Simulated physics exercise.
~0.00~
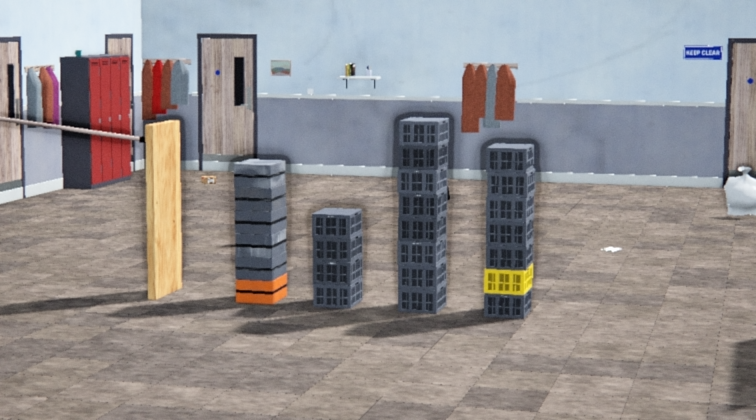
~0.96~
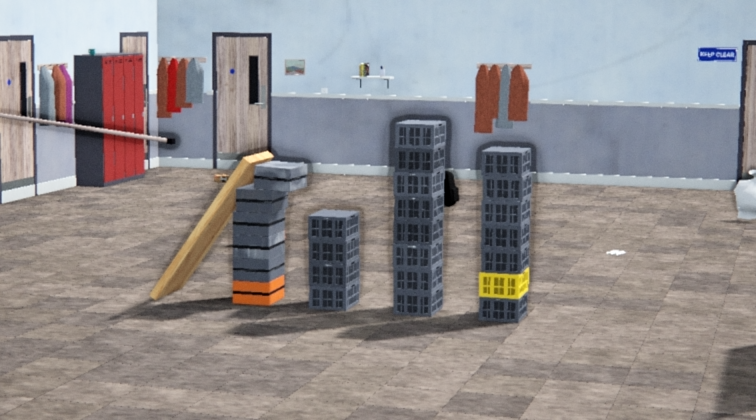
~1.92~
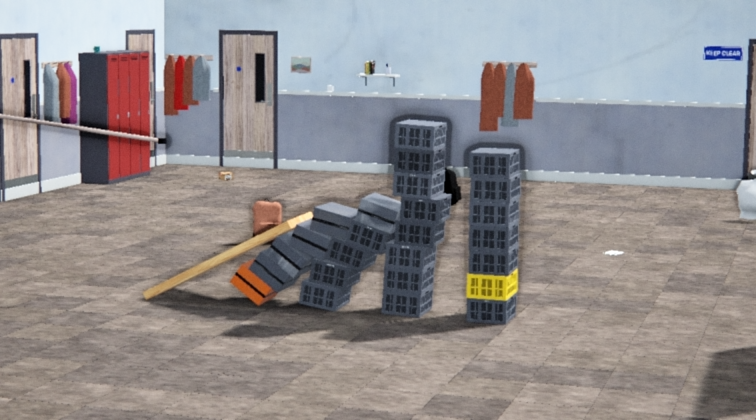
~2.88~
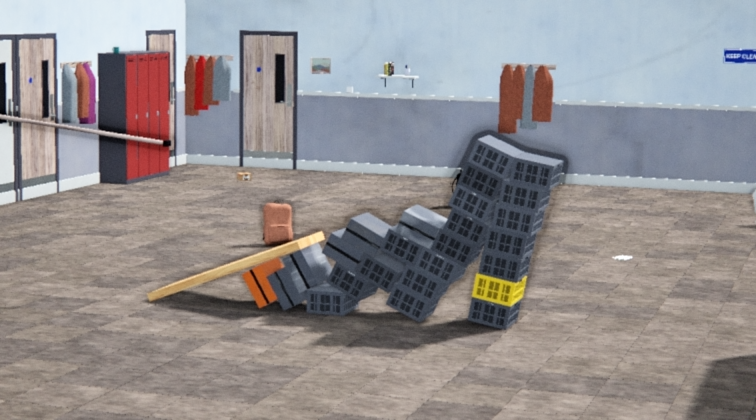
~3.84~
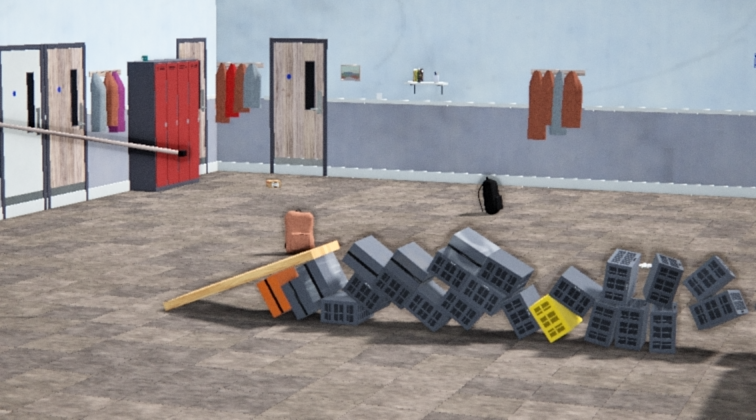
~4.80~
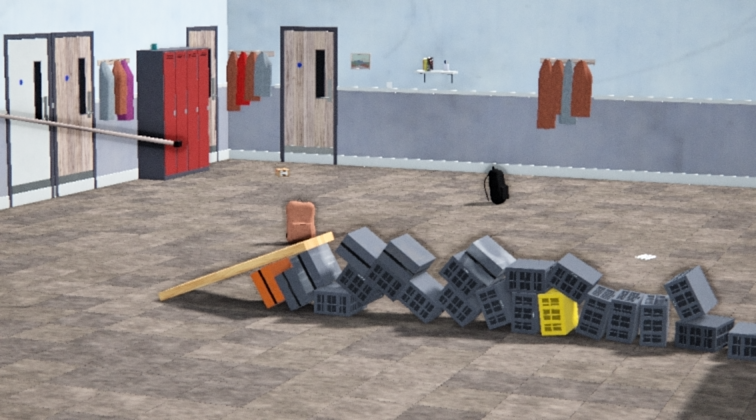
The footage shows a wooden board tipping rightward into a row of grey crate stacks of differing heights, some crates orange or yellow, toppling each stack into the next until nearly all the crates lie tilted in a jumbled line, the board resting against the leftmost ones.
